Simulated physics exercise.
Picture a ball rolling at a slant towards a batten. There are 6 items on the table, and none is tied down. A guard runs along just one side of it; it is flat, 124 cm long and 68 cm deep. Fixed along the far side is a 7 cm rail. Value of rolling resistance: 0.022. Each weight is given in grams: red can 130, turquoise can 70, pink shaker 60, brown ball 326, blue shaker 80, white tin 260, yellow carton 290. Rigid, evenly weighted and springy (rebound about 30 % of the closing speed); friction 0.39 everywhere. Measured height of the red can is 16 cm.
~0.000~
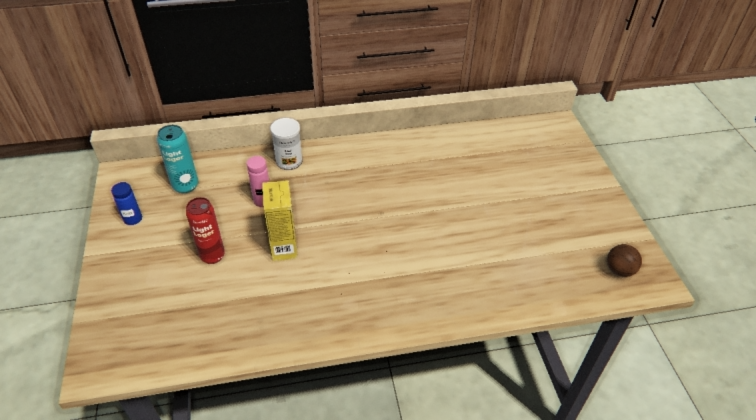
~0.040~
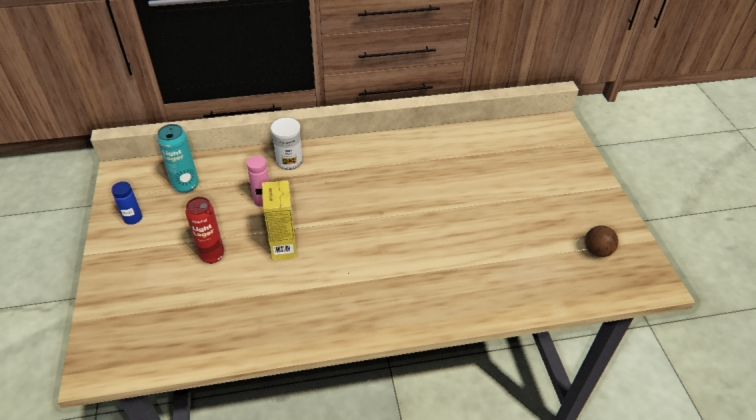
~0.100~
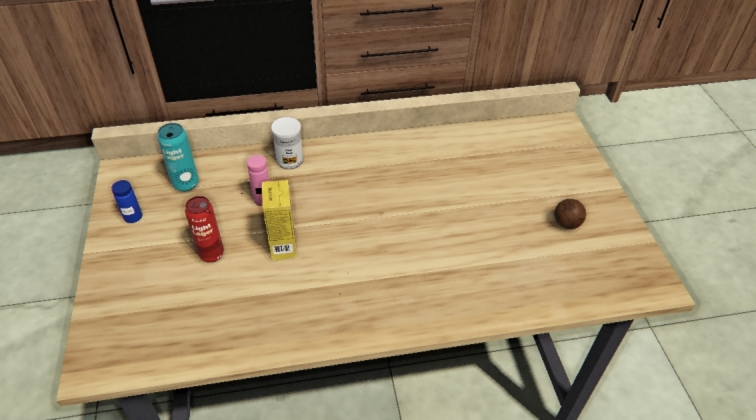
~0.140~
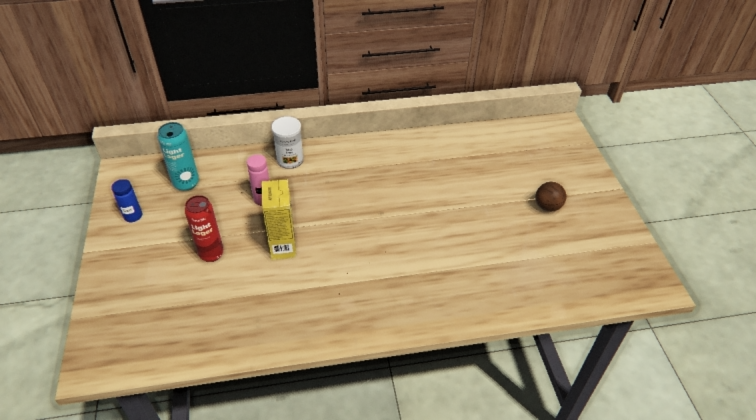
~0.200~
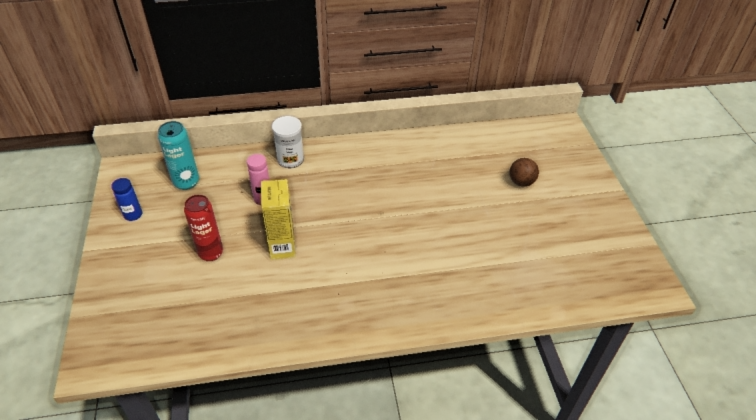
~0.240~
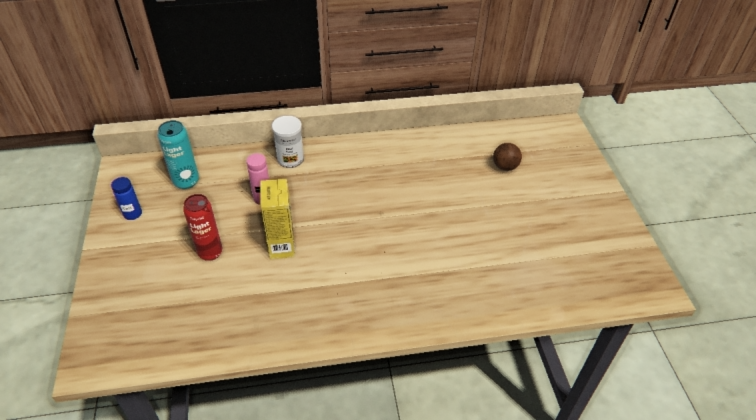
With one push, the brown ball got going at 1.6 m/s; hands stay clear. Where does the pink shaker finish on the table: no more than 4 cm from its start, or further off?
The pink shaker finishes within that distance.
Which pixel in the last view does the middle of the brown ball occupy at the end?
It winds up close to (303, 214).
Around 0.34 s, brown ball near (469, 121).
Around 0.74 s, brown ball near (418, 154).
Around 1.04 s, brown ball near (379, 175).
Around 1.44 s, brown ball near (331, 200).
Finally (2.1 s), all 6 still in place (within 4 cm). Final places as that camera would see them, pink shaker near (259, 180).
